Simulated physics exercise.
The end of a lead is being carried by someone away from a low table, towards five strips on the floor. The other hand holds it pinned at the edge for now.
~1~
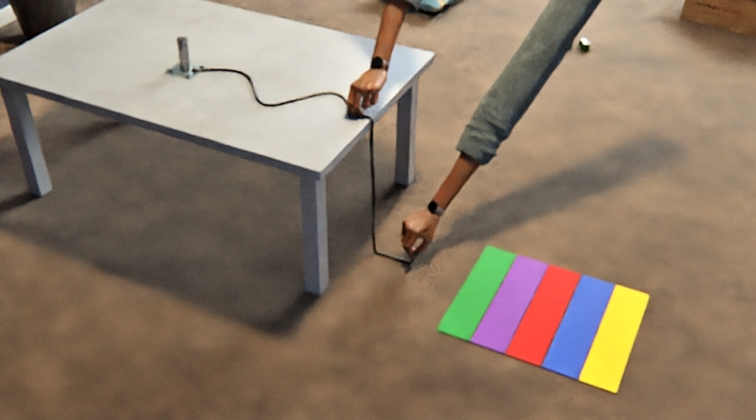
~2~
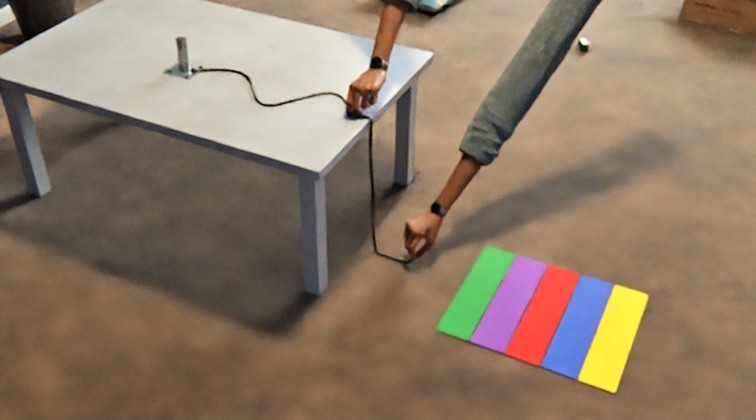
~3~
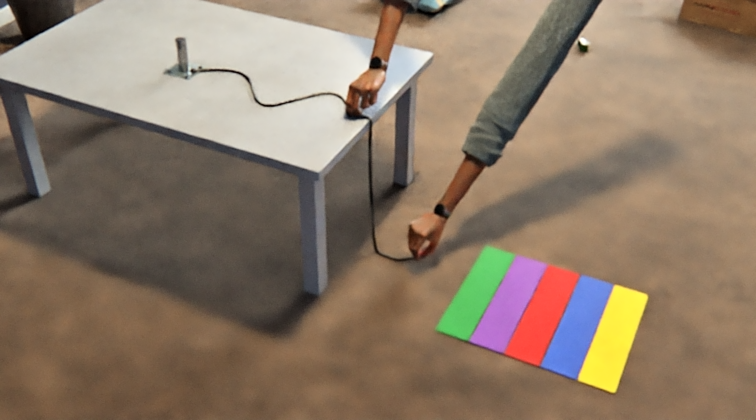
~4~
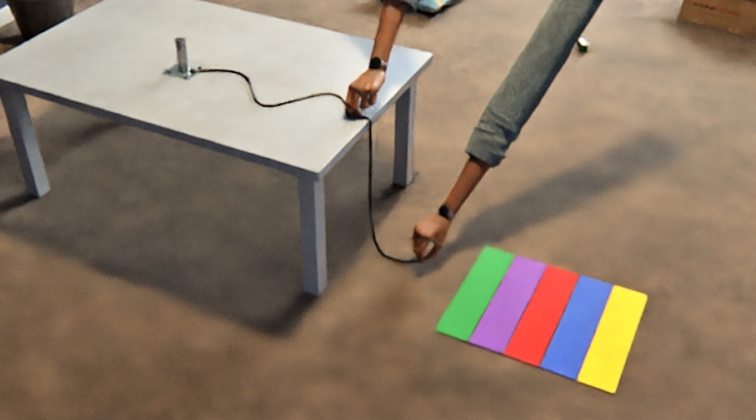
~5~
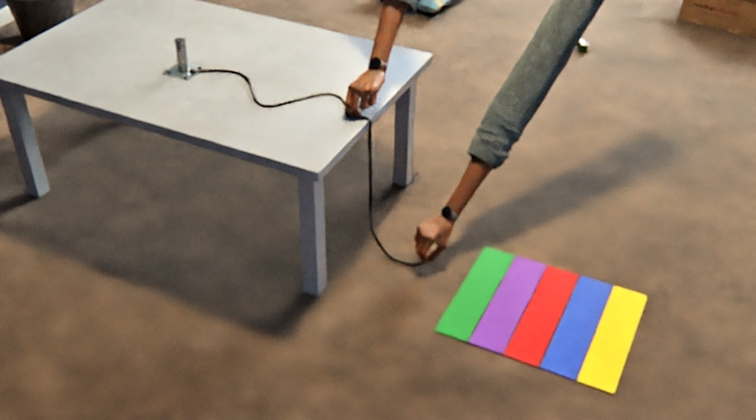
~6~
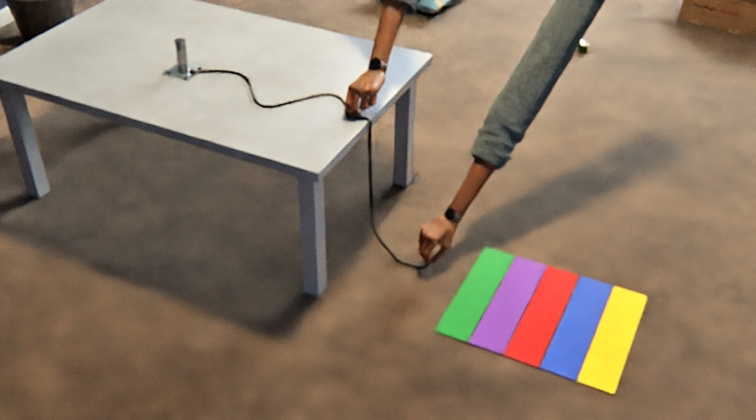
Hand drawing the end of a dark lead slightly right beside five coloured strips, while another hand pins it at the table edge.
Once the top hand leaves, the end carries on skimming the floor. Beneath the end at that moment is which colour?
Beneath it is blue.
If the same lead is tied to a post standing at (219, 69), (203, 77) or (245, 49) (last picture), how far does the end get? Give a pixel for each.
The places come out near (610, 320), (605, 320) and (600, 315).
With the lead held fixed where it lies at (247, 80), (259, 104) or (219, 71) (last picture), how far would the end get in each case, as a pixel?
The three spots are (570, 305), (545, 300) and (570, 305), in that order.
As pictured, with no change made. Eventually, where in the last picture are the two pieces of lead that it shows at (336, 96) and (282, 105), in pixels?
The first ends at (365, 119) and the second at (312, 105).
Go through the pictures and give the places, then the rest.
End (413, 254); green (462, 319); purple (496, 330); red (531, 342); blue (567, 355); yellow (604, 367), in the first picture.
End (417, 255); lead through (225, 70) (256, 98) (320, 94) (368, 119) (372, 180) (374, 238), in the second picture.
End (420, 257), in the third picture.
End (424, 259); lead through (225, 71) (255, 99) (319, 94) (368, 119) (370, 180) (375, 239), in the fourth picture.
End (428, 260), in the fifth picture.
End (431, 262); lead through (224, 71) (255, 99) (319, 95) (367, 120) (371, 181) (380, 241), in the sixth picture.
A little later, end near (525, 292); over purple.
Next, end near (557, 302); over red.
When it is tight, end near (577, 308); over blue. The end stops over the blue strip.
